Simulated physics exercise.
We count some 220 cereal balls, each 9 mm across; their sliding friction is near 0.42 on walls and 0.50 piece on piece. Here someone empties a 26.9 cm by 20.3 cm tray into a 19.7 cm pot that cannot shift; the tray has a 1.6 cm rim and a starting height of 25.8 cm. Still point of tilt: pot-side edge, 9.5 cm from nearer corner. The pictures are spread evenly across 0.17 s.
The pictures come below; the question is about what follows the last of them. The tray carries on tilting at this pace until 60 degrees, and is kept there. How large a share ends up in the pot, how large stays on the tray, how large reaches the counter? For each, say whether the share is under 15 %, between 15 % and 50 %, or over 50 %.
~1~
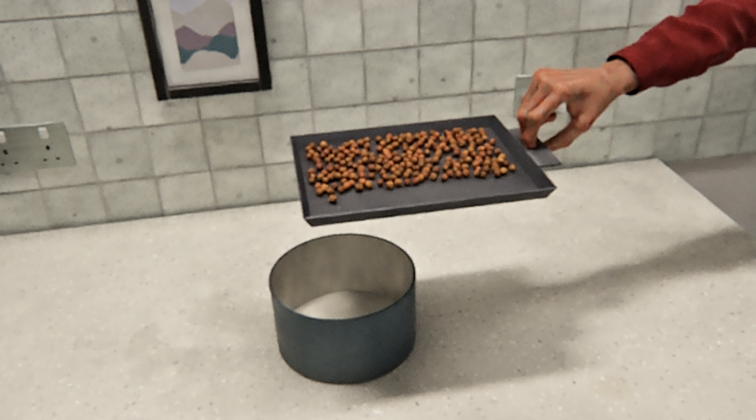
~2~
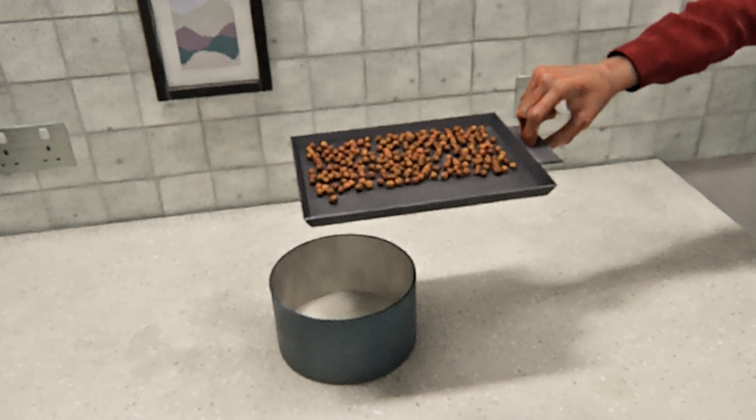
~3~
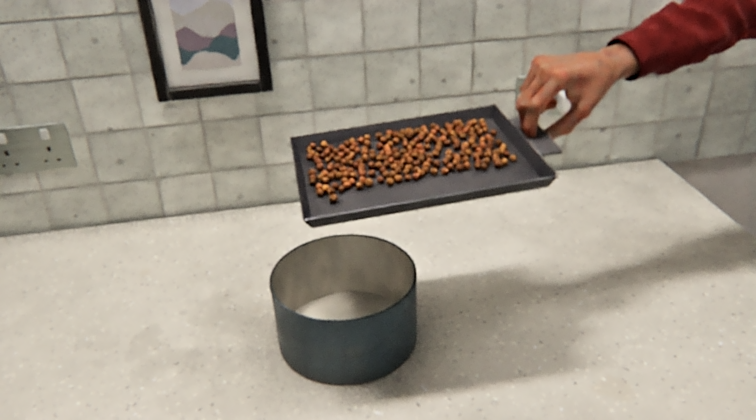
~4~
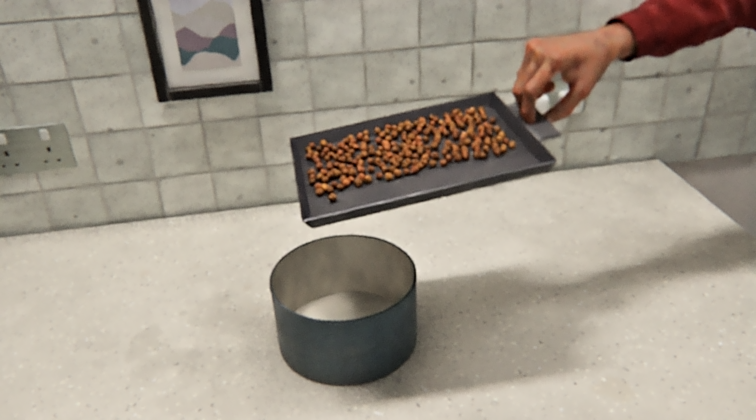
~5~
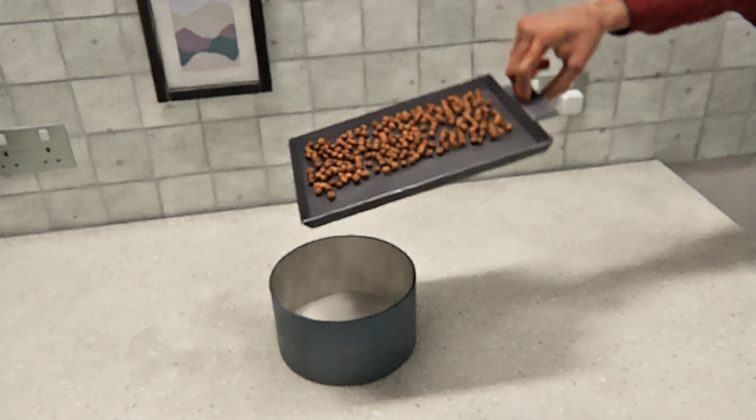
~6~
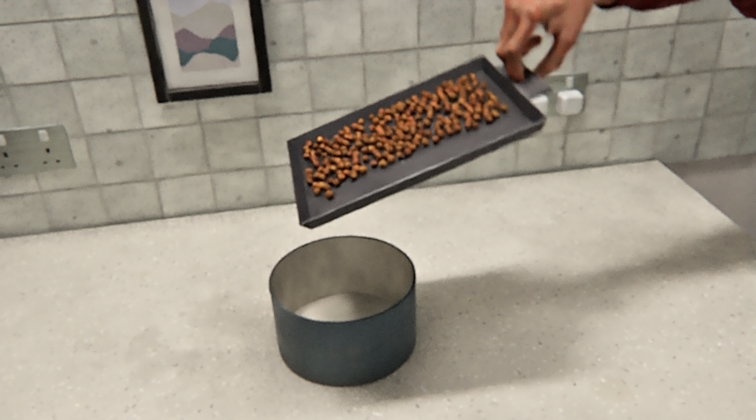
Pot: Under 15 %; tray: Between 15 % and 50 %; counter: Over 50 %.
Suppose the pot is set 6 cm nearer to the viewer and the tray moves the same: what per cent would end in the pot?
Close to 5 per cent, then.
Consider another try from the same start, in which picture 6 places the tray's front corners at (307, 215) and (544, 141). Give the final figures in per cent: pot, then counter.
Per cent by place - pot 10, counter 50.
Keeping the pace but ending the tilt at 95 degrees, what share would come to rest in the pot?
In that case, near 10 percent.
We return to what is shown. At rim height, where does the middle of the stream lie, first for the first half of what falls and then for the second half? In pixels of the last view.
First near (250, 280), then at (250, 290).
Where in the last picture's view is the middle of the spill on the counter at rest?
At rest, its centre lies at about (219, 358).
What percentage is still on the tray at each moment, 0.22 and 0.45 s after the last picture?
Estimates: 100; 50.
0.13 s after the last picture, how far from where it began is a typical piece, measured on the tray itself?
Displacement on the tray: About 1 cm.
Then, 0.13 s after the last picture, tilt 41 degrees; the tray holds 100 %, the pot 0 %.
Then, 0.22 s after the last picture, tilt 56 degrees; the tray holds 100 %, the pot 0 %.
Then, 0.45 s after the last picture, tilt 60 degrees; the tray holds 50 %, the pot 0 %.
In the end, pot 5 %, tray 30 %, counter 65 %.
